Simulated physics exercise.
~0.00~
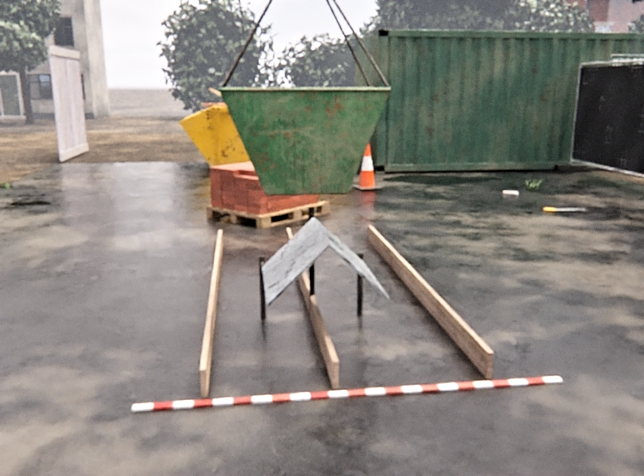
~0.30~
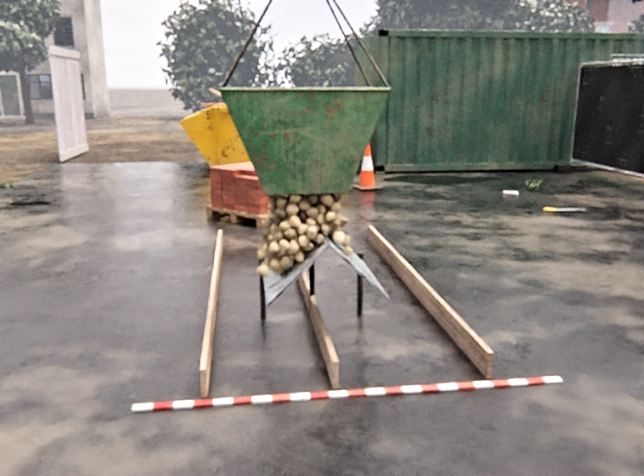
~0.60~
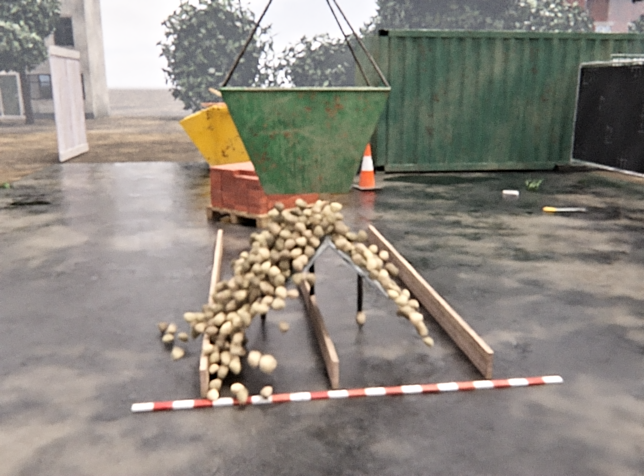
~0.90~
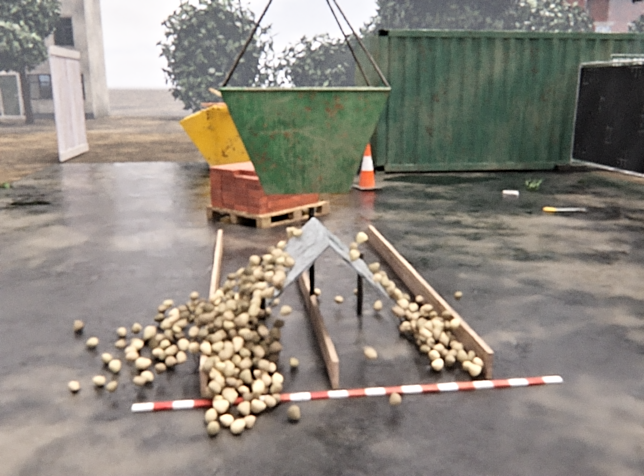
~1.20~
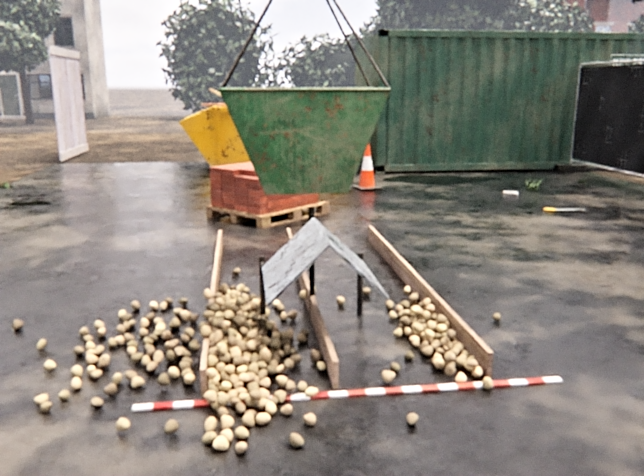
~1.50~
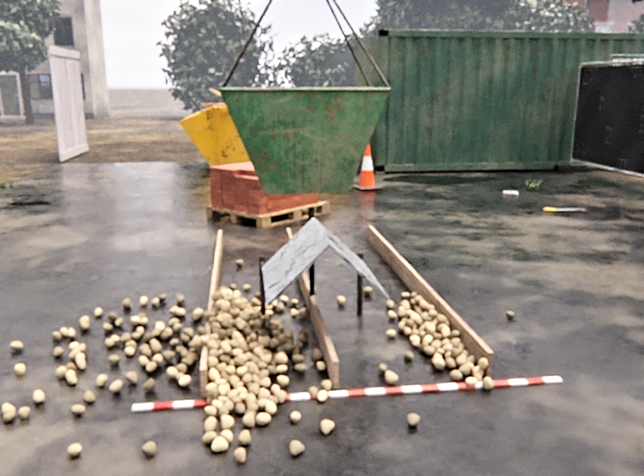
In a wet yard, stones drop from a green skip, split, and settle mostly left.
